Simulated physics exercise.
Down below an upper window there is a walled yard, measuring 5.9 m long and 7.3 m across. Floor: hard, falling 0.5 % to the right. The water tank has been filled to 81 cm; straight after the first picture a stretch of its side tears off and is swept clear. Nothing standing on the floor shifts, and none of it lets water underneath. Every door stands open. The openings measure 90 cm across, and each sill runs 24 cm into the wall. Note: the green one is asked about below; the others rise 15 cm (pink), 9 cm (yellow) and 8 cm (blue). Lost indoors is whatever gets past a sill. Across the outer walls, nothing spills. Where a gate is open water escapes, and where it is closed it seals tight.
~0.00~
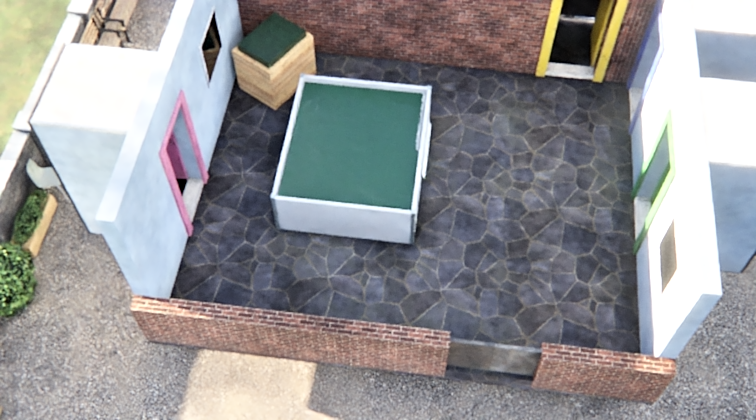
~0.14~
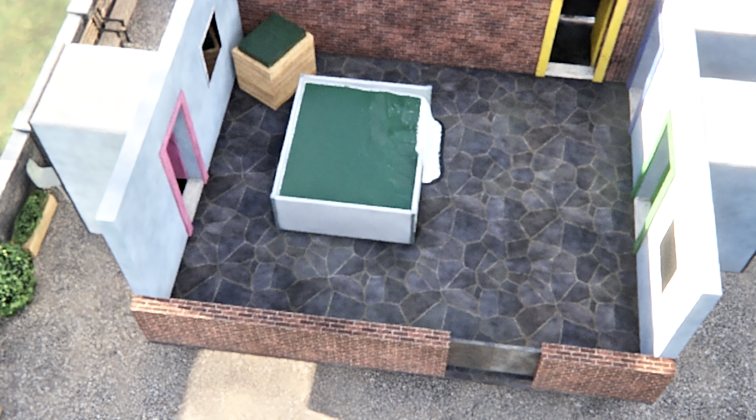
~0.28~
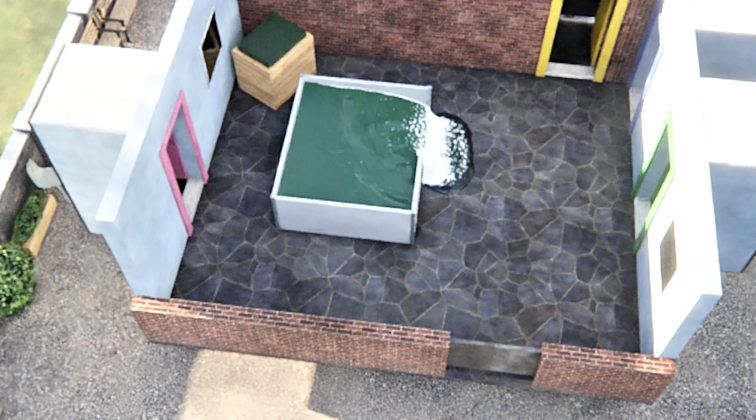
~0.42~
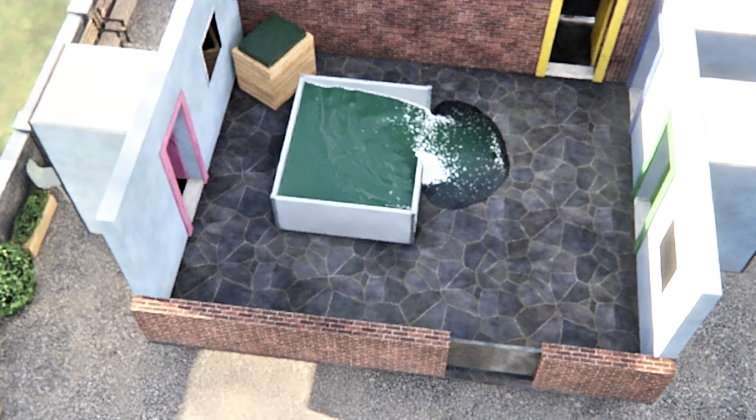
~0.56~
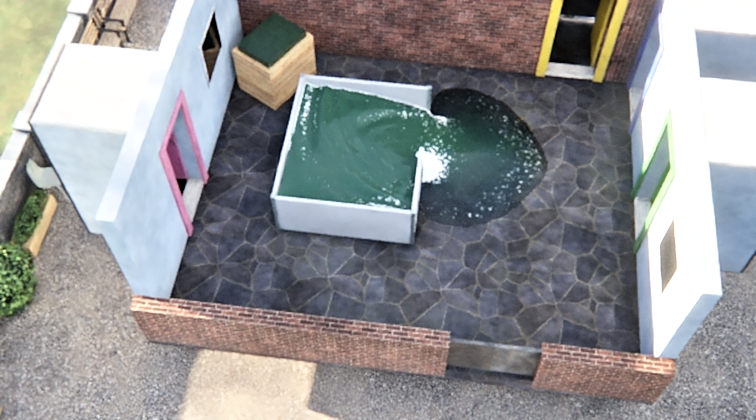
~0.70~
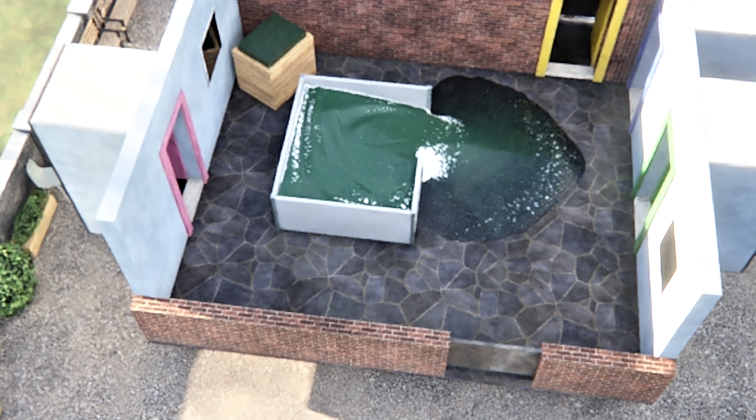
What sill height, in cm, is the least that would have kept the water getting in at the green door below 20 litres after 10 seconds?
The least height is about 24 cm.
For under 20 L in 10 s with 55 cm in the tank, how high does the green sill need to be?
Around 16 cm high.
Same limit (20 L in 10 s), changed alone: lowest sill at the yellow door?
At yellow, roughly 21 cm.
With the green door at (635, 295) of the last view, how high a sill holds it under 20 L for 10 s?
It needs roughly 12.5 cm.
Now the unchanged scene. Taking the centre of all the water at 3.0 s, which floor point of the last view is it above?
Approximately (453, 175).
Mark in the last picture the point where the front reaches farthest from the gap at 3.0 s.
Roughly at (636, 379) in the last view.
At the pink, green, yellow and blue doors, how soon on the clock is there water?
Pink 7.5 seconds, green 1.1 seconds, yellow 1.1 seconds, blue 1.2 seconds.
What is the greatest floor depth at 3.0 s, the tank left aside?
Close to 36 centimetres.
After 1.4 s water covers 35 % of the floor, deepest (46 cm) near (432, 144); 23 cm at the green door, 2 litres in over its 15 cm sill.
After 3.0 s water covers 45 % of the floor, deepest (36 cm) near (625, 88); 26 cm at the green door, 89 litres in over its 15 cm sill.
After 10.0 s water covers 100 % of the floor, deepest (14 cm) near (234, 276); 9 cm at the green door, 136 litres in over its 15 cm sill.
At the green door as built, the water arrived by 1.2 s and peaked near 31 cm at 2.2 s.
With a sill of 20 cm, 53 litres would have come in within the 10 s; with 27 cm, 8 litres. So under 20 litres takes about 24 cm.
